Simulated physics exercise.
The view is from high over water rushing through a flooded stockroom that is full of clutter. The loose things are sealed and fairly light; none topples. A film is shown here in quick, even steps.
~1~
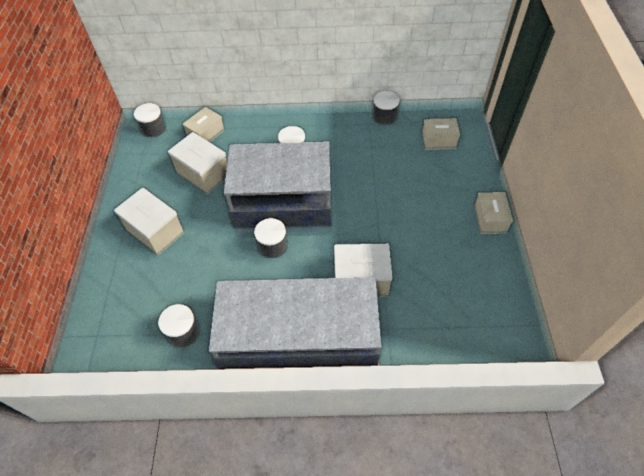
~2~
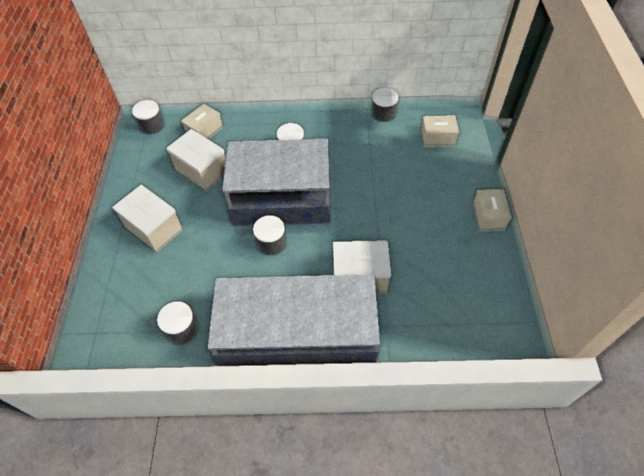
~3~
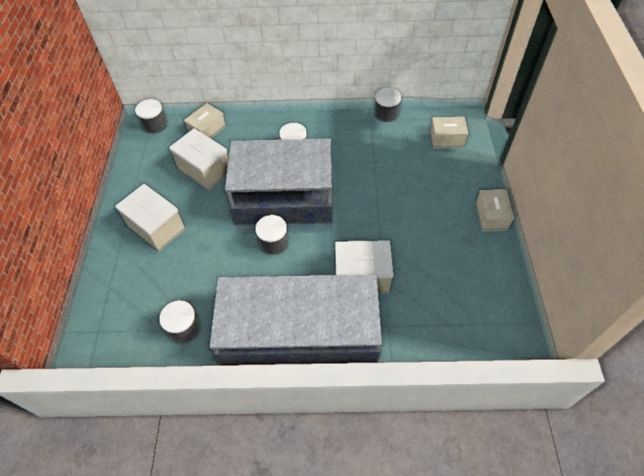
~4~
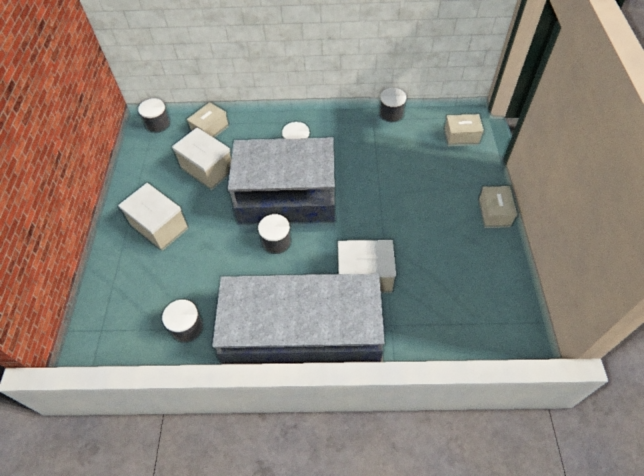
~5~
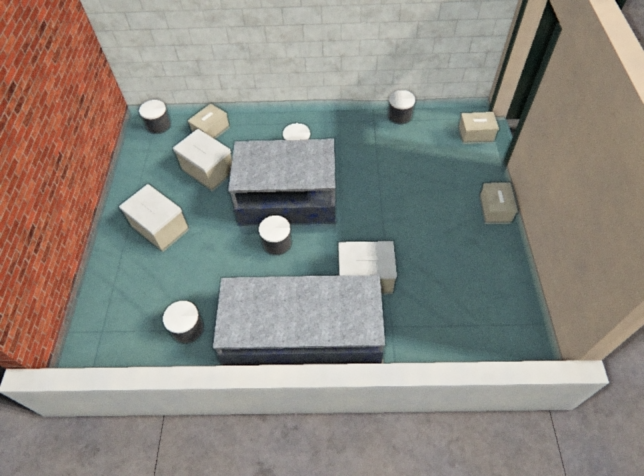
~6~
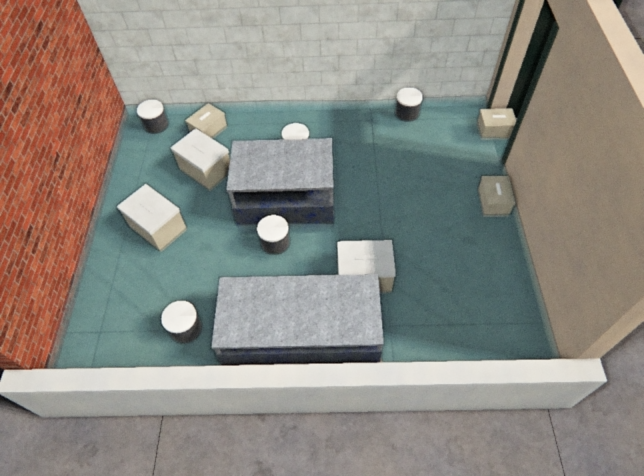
A tan tote drifted right along the back of a flooded, cluttered room, then a round pail floated the same way more slowly while another box edged backward along the right wall.
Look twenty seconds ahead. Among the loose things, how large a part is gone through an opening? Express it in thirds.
Fraction: One third to two thirds.
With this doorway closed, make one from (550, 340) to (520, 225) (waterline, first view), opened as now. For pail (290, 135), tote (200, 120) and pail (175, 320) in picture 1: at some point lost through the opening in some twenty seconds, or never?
The three give escape, no escape and no escape, in that order.
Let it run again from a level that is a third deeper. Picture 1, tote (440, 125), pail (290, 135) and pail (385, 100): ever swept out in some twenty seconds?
So, in the listed order, they end up flushed out, flushed out and flushed out.
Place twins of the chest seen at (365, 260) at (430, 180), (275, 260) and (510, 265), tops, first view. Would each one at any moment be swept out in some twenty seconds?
Exits, remains, exits.
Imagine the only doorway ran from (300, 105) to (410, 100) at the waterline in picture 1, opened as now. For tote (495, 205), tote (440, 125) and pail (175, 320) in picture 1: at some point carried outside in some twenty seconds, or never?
Escapes, escapes, remains.
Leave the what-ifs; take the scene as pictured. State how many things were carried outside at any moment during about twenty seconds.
5.
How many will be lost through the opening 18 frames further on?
It comes to 3.
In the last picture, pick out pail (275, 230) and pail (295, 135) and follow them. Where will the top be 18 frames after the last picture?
Around (370, 219) for the first and around (395, 126) for the second.
A moment on, 1 of 11 are out; 10 afloat.
Next, 3 of 11 are out; 8 afloat.
Later, 4 of 11 are out; 7 afloat.
In the end, 5 of 11 are out; 6 afloat.
